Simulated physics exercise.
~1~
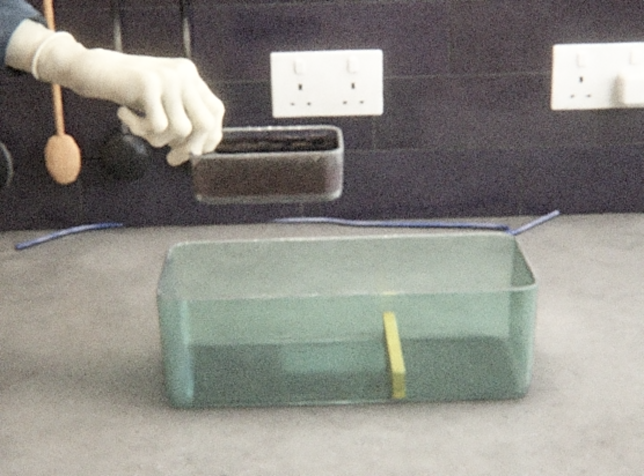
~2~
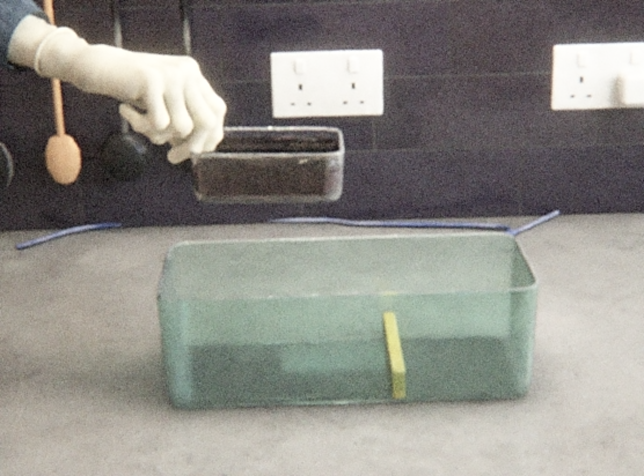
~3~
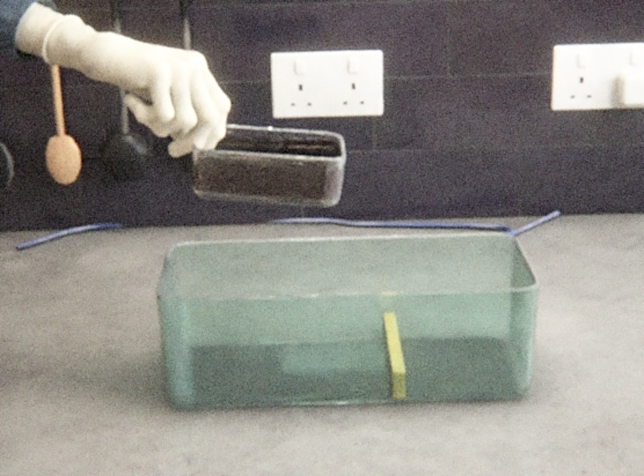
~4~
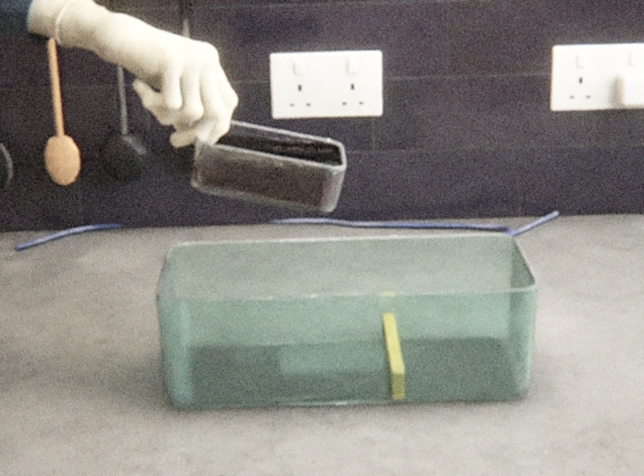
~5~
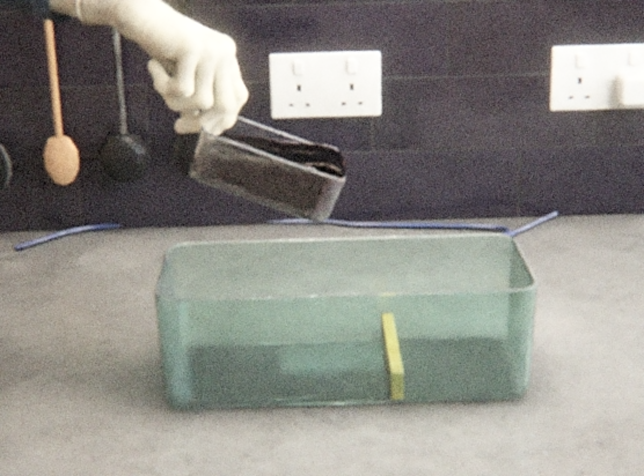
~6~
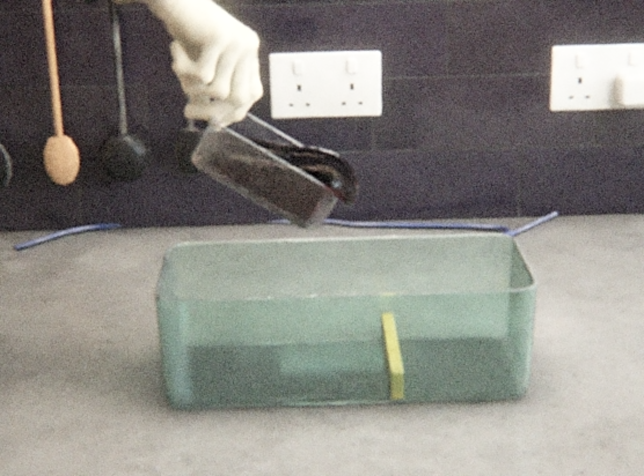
On a grey kitchen counter, a gloved hand holds an oblong tub of dark liquid above a long, greenish see-through basin with a low yellow wall across its floor. The hand tilts the tub gradually down to the right, then more steeply, and dark liquid begins coming over its right rim.
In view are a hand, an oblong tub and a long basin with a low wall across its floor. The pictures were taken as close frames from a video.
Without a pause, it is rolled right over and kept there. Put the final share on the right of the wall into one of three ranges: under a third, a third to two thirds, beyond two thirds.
The right side of the wall holds a middle share, one third to two thirds.
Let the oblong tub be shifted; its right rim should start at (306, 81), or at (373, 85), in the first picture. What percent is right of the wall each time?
Close to 35 % for the first start and close to 70 % for the second.
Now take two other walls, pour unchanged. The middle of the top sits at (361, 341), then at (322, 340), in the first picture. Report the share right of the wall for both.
Well, it's close to 80 per cent for the first one, then 85 per cent for the other.
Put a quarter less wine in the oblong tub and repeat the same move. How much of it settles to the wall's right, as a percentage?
Something like 45 per cent, give or take.
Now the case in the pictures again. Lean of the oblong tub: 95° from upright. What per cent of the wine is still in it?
About 5 %.
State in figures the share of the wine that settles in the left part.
Close to 45 per cent.
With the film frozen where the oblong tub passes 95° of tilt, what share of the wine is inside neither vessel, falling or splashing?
I'd say some 15 per cent.
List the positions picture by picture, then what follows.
In the first frame, it leans 0°; its right rim is at (340, 141); the wine meets the walls at (197, 150) and (338, 145); the long basin's rim runs from (164, 271) to (526, 261); the wall's top is at (393, 341).
In the second frame, it leans 1°; its right rim is at (341, 143); the wine meets the walls at (198, 149) and (339, 146).
In the third frame, it leans 6°; its right rim is at (342, 149); the wine meets the walls at (199, 147) and (340, 149).
In the fourth frame, it leans 13°; its right rim is at (343, 158); the wine meets the walls at (199, 145) and (341, 153).
In the fifth frame, it leans 22°; its right rim is at (342, 170); the wine meets the walls at (198, 144) and (339, 161); 4 per cent is over the edge.
In the sixth frame, it leans 33°; its right rim is at (340, 183); the wine meets the walls at (199, 142) and (321, 162); 13 per cent is over the edge.
A moment on, the oblong tub is tipped on its side and 5 per cent is still to pour, 28 is left of the wall and 51 right of it.
Next, the oblong tub is tipped right over and 1 per cent is still to pour, 38 is left of the wall and 59 right of it.
Then the oblong tub is tipped right over and 0 per cent is still to pour, 42 is left of the wall and 57 right of it.
Later the oblong tub is tipped right over and 0 per cent is still to pour, 43 is left of the wall and 56 right of it.
Finally, 43 per cent lies left of the wall, 56 right of it and 1 outside.
